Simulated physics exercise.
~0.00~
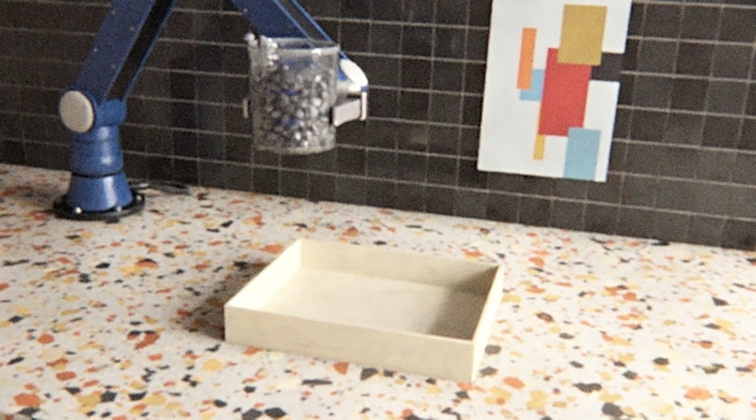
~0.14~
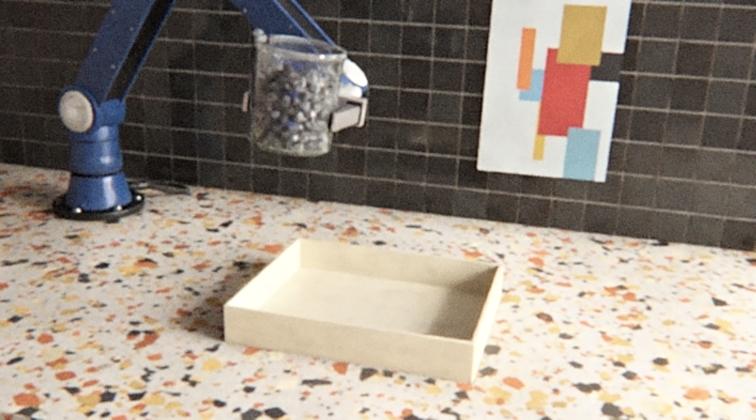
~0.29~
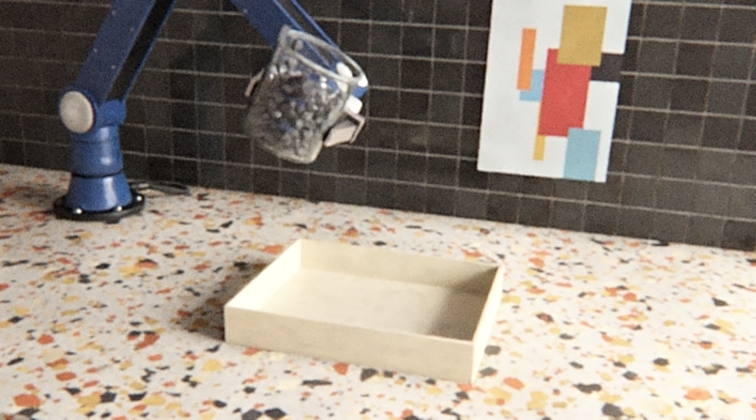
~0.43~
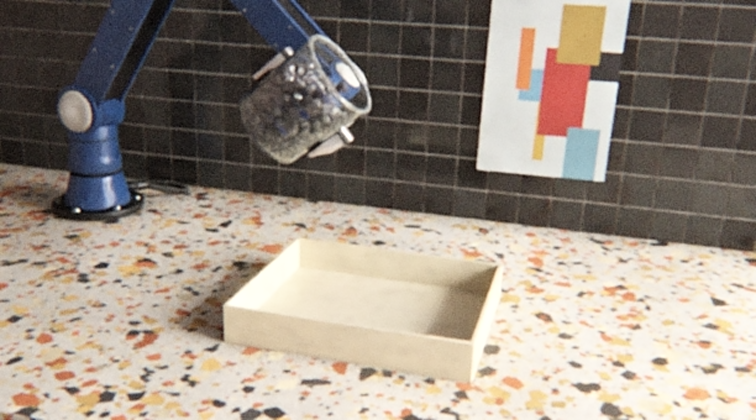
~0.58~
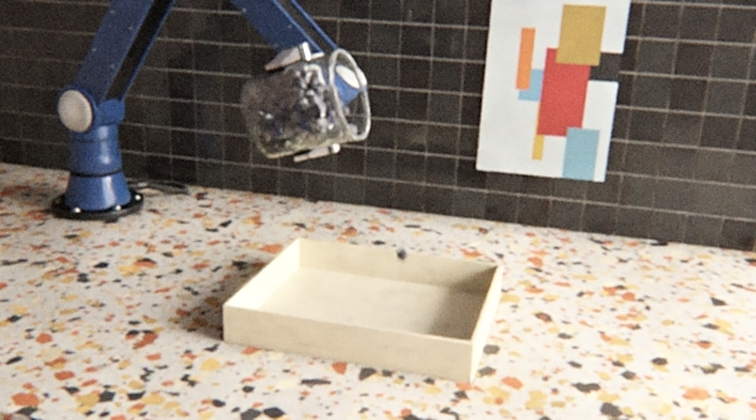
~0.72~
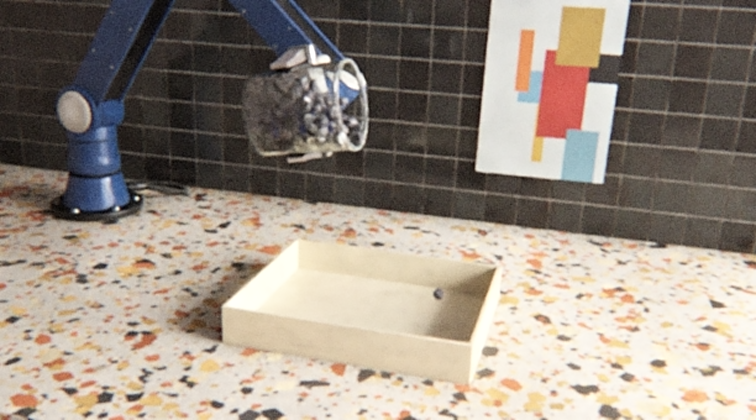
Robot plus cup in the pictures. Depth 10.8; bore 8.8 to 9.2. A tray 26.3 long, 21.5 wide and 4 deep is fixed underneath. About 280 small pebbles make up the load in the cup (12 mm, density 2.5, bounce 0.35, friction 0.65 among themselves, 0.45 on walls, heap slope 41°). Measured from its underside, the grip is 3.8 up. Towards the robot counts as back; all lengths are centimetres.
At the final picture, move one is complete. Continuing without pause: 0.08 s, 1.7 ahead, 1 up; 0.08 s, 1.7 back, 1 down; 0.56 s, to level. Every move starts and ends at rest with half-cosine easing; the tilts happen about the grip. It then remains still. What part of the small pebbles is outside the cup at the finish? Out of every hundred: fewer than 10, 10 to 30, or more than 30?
10 to 30 out of every hundred.
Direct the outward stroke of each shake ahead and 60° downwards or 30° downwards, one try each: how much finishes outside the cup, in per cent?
Roughly 5 per cent, then 10 per cent.
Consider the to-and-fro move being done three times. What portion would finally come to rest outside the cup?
It would come to around 45 %.
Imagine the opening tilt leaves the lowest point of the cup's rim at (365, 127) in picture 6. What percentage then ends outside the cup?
About 5 per cent.
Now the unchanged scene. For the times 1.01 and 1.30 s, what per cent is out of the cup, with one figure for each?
The share out is 20 per cent at the earlier time and 20 per cent at the later one.
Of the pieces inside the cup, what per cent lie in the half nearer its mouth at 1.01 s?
Near 50 in a hundred.
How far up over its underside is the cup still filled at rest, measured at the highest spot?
It reaches close to 10.0 cm in the end.
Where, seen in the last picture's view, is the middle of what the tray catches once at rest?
It ends up close to (426, 320).
After 1.01 s, tilted 69° forward, highest piece 26 above the table; 230 in the cup, 25 in the tray, 25 in flight or on a rim.
After 1.30 s, tilted 12° forward, highest piece 30 above the table; 228 in the cup, 52 in the tray.
After 1.64 s, level, highest piece 30 above the table; 228 in the cup, 52 in the tray.
After 2.69 s, level, highest piece 30 above the table; 228 in the cup, 52 in the tray.
In the end, 228 in the cup, 52 in the tray. That is 19 % outside the cup.
